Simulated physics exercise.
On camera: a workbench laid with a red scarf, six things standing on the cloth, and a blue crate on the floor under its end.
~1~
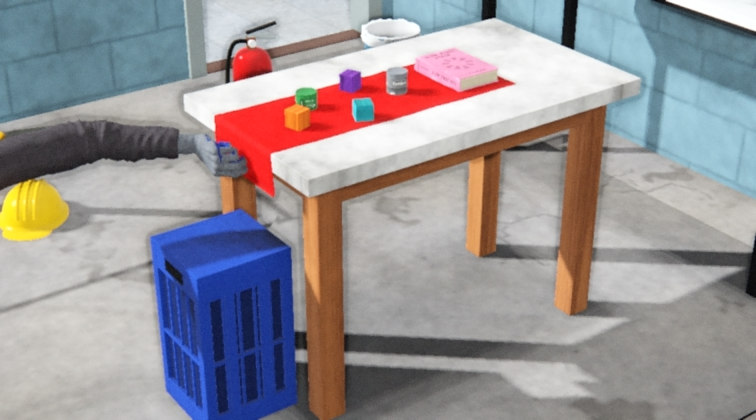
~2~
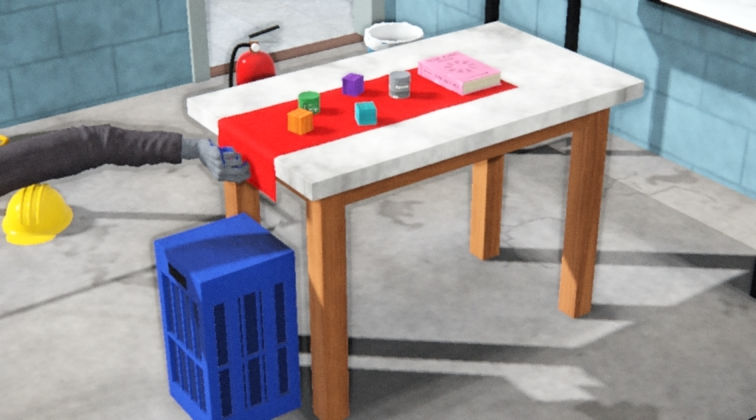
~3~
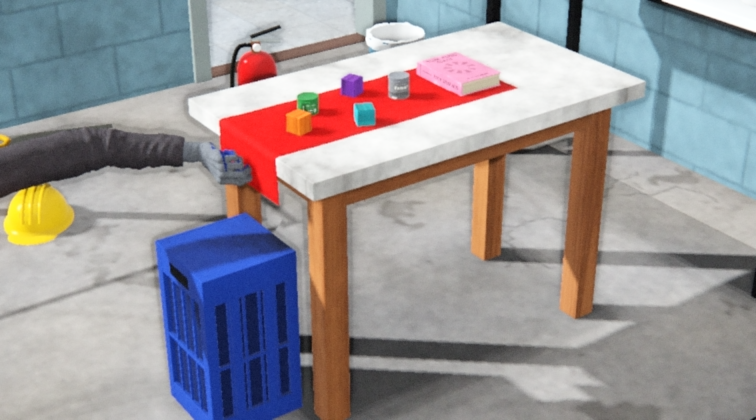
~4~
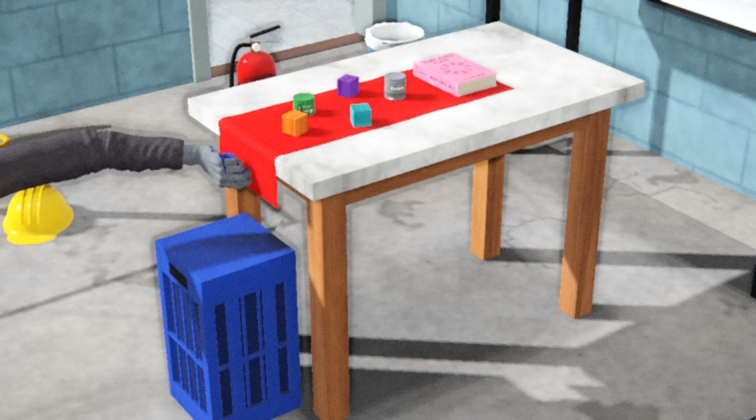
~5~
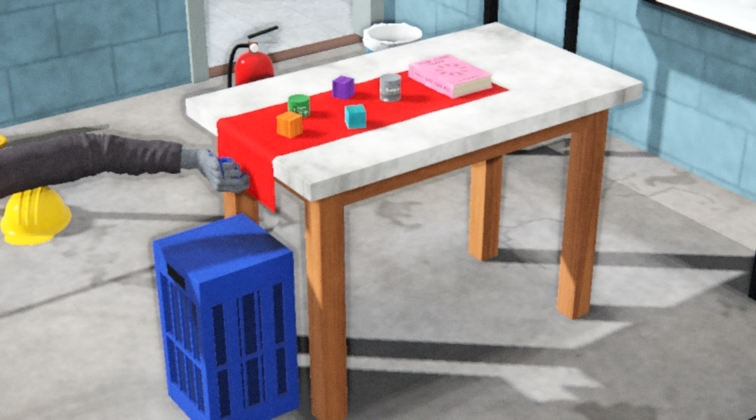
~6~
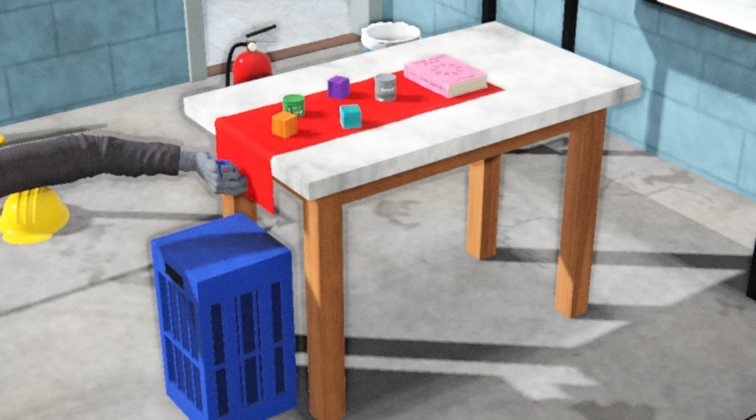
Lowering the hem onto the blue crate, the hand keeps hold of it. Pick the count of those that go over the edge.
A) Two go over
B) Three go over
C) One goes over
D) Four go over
One goes over.
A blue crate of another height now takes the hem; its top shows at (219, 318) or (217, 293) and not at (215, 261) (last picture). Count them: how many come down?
We'd see 3, then 2.
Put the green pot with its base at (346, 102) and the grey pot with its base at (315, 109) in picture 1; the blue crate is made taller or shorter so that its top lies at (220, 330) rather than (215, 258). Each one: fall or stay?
As for the green pot, it leaves the top; as for the grey pot, it leaves the top.
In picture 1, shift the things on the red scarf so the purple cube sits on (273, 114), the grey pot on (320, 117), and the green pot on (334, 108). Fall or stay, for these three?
Here's the result: The purple cube leaves the top, the grey pot remains in place and the green pot remains in place.
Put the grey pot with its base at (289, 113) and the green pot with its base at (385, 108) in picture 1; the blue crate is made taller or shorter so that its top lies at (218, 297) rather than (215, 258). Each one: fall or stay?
As for the grey pot, it leaves the top; as for the green pot, it holds its spot.
Soon after, hem near (246, 223); all still up.
Then, hem on the crate; orange cube gone.
At rest, hem on the crate; orange cube gone. The count of fallen things is one.
